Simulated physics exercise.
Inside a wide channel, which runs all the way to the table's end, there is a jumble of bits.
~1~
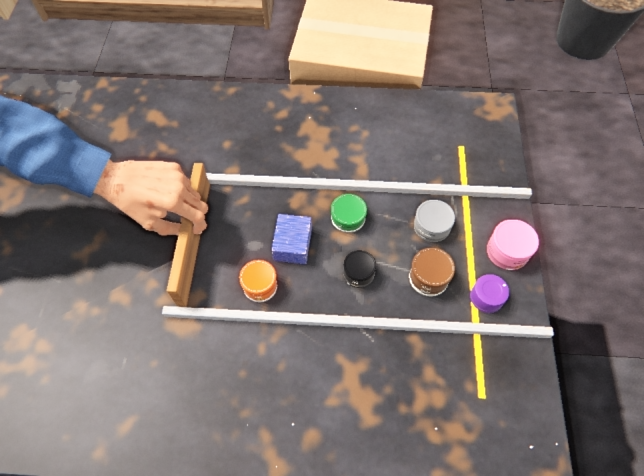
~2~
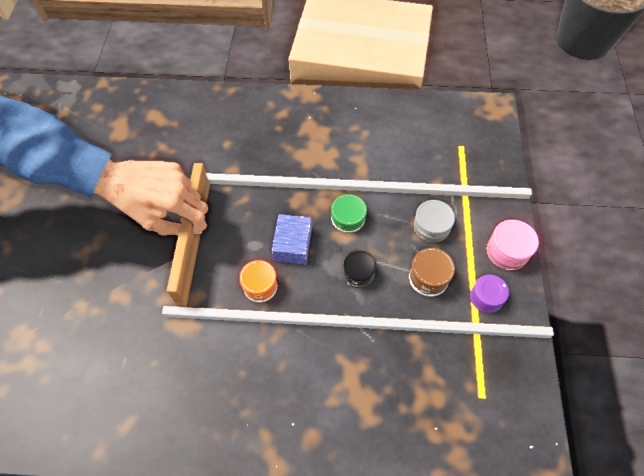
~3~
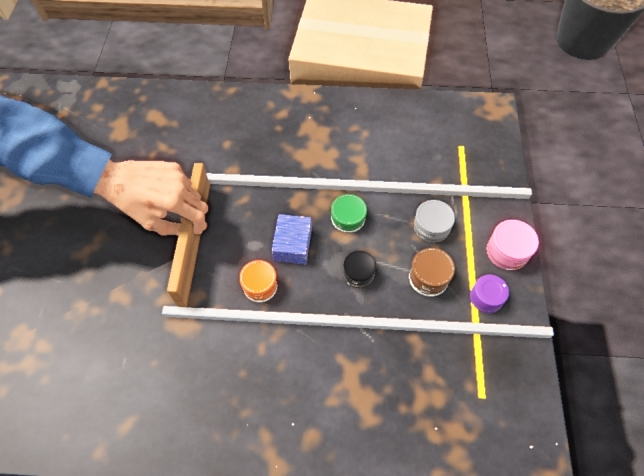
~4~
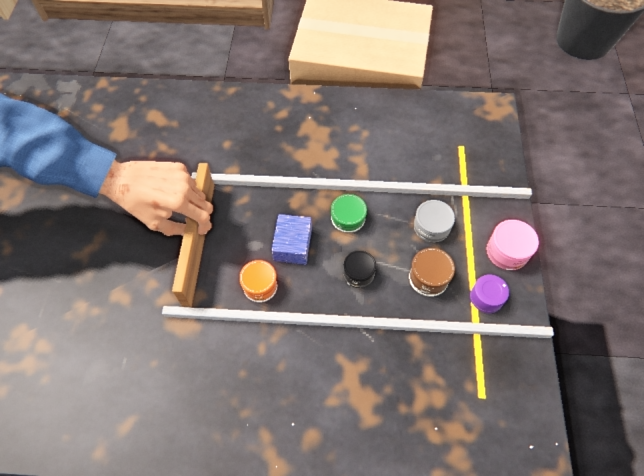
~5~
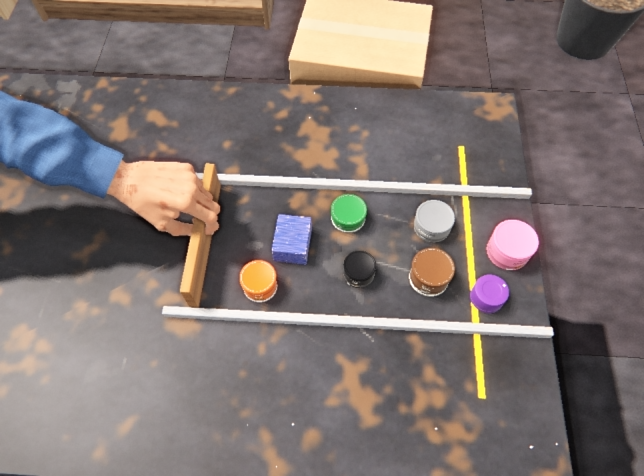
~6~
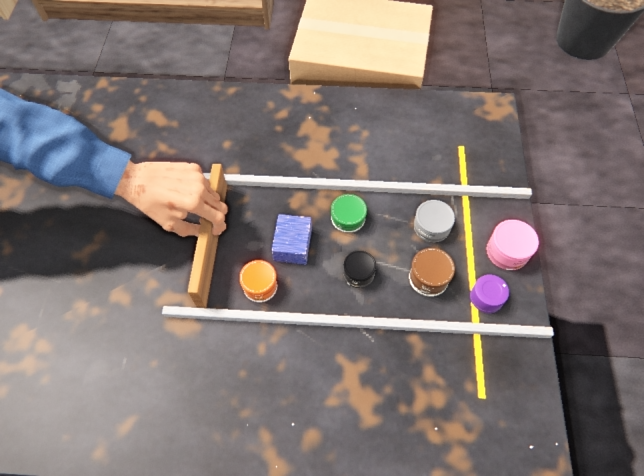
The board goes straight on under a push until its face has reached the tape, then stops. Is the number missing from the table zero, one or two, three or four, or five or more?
It is one or two.
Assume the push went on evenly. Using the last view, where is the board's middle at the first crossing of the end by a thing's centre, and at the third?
For the first, roughly (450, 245); for the next, roughly (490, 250).
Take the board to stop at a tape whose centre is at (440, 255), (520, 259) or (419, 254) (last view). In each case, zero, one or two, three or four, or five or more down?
In order of the three spots, it's no fall at all, then five or over, then not one.
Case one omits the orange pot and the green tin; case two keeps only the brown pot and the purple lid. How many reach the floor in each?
The count is 1 in the first case and 1 in the second.
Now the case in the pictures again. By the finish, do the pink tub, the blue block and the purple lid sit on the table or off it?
Obs.: Pink tub down; blue block still up; purple lid still up.
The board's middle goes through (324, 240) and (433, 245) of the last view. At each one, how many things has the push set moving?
Tally: 4; 8.
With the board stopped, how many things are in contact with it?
Well, it touches 3.
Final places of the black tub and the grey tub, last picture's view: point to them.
First object about (510, 281); second object about (521, 223).
Soon after, none off yet; pink tub at rest near (512, 246); purple lid at rest near (489, 294); grey tub at rest near (434, 222).
In the end, the number that fall off is one or two; gone, pink tub.
